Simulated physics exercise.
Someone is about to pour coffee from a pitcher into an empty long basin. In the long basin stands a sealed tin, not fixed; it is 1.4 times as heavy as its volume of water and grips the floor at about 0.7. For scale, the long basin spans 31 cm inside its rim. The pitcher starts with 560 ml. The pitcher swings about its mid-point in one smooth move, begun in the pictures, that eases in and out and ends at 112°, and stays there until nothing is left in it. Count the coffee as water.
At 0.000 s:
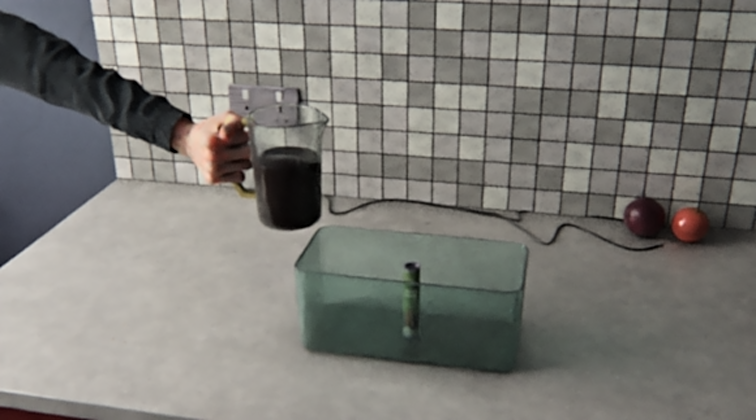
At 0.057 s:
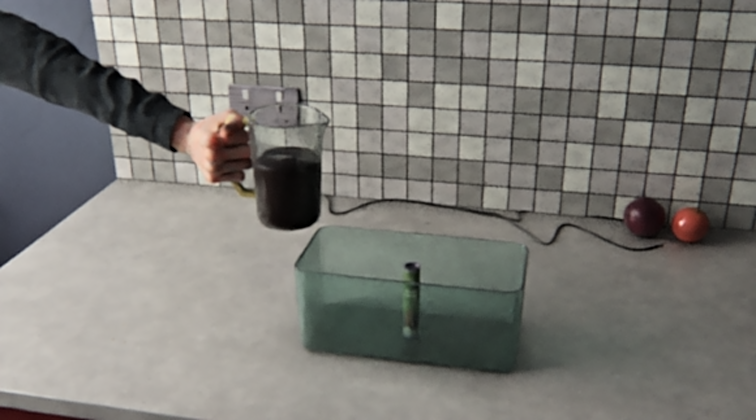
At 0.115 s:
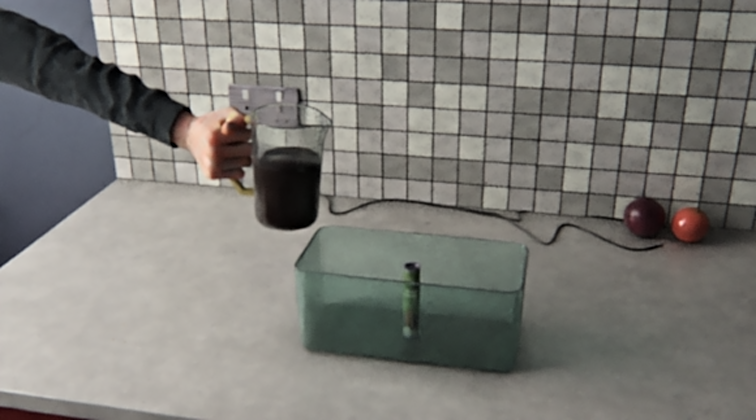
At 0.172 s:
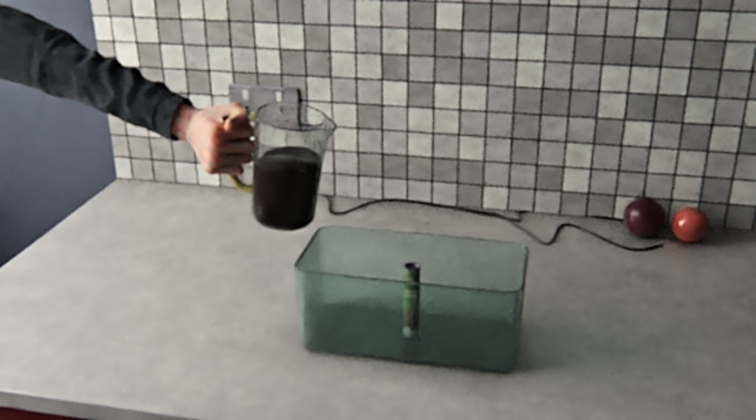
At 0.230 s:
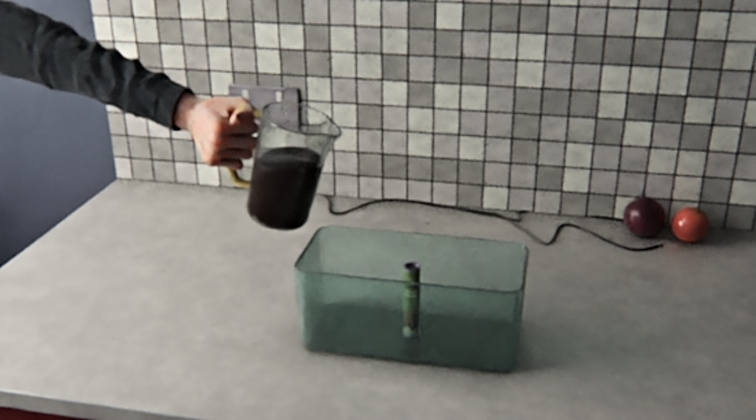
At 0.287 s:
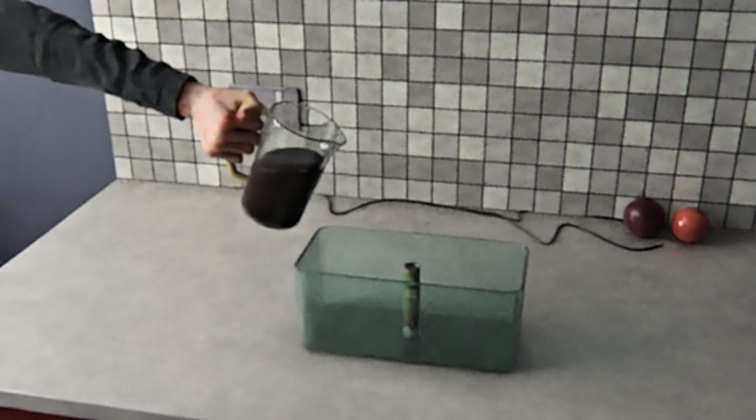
At the start, a hand holds a glass pitcher of dark coffee nearly upright, above and to the left of a green, see-through long basin with a small tin standing in it. The hand then tilts the pitcher gradually to the right, and the coffee stays inside while the basin remains still.
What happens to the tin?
It stays up.
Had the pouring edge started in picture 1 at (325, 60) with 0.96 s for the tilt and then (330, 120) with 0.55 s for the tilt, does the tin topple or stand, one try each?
First it topples; then it falls.
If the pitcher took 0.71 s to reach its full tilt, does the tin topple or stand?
The tin keeps standing.
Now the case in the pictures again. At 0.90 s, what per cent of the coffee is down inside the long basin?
Some 54 per cent.
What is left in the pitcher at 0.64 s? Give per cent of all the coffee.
About 90 per cent.
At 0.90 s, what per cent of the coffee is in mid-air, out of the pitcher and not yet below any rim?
About 18 per cent.
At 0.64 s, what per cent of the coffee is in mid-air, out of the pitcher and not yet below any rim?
Some 9 per cent.
By 0.64 s the tilt is 84° and 91 per cent is still to pour; the tin stands where it began.
By 0.90 s the tilt is 111° and 29 per cent is still to pour; the tin stands where it began.
By 1.17 s the tilt is 112° and 1 per cent is still to pour; the tin leans 4°.
By 1.46 s the tilt is 112° and 0 per cent is still to pour; the tin stands 1 cm from where it began.
At rest the tin stands 1 cm from where it began.
